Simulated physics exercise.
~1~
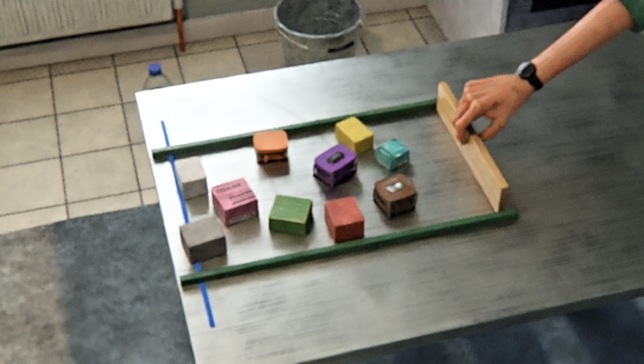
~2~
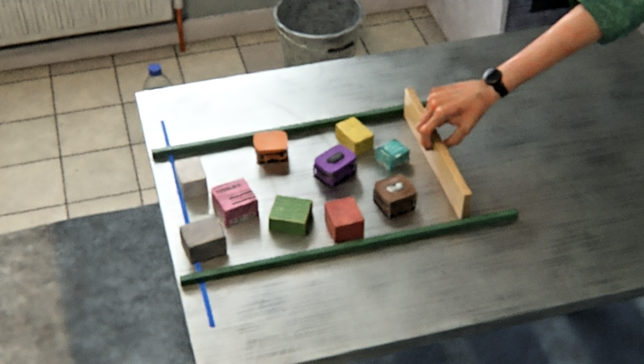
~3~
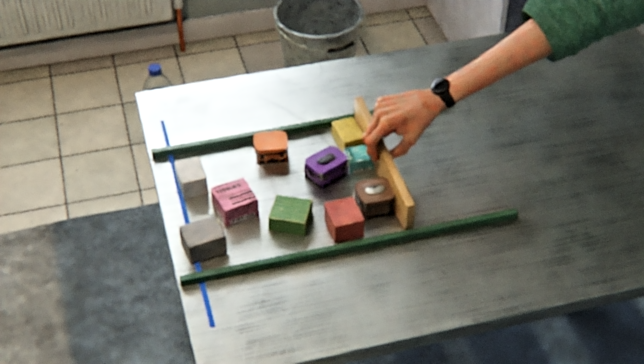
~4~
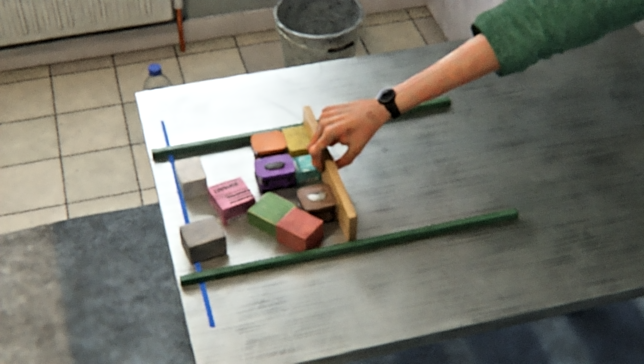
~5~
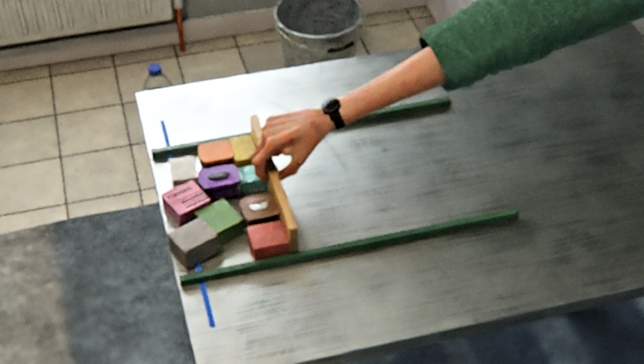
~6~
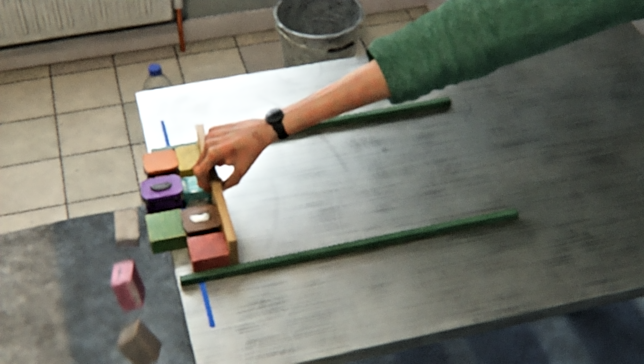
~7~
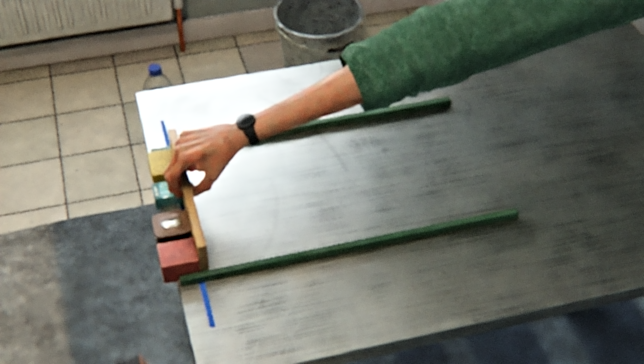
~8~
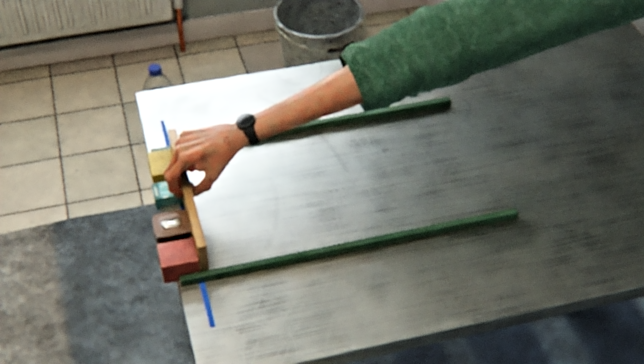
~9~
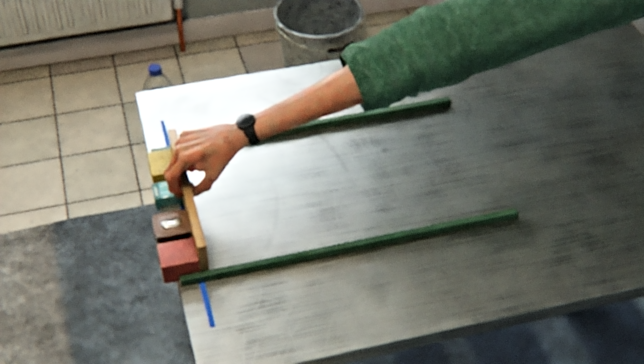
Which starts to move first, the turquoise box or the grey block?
The turquoise box starts to move first, as the board reaches it early in the push. The grey block stays still until later, when the gathered group is pushed up to it near the table's end.
A hand in a green sleeve, wearing a dark watch, holds an upright wooden board at the right of a channel between two green rails on a grey table, seen from above at an angle. Ten small coloured boxes and blocks lie scattered toward a blue tape line near the left end. The hand slides the board left, gathering them into a packed group. The grey, white and pink ones drop off the left edge first, then the orange, purple and green ones go over. The board stops by the tape, with the yellow, turquoise, brown and red ones still perched at the edge.
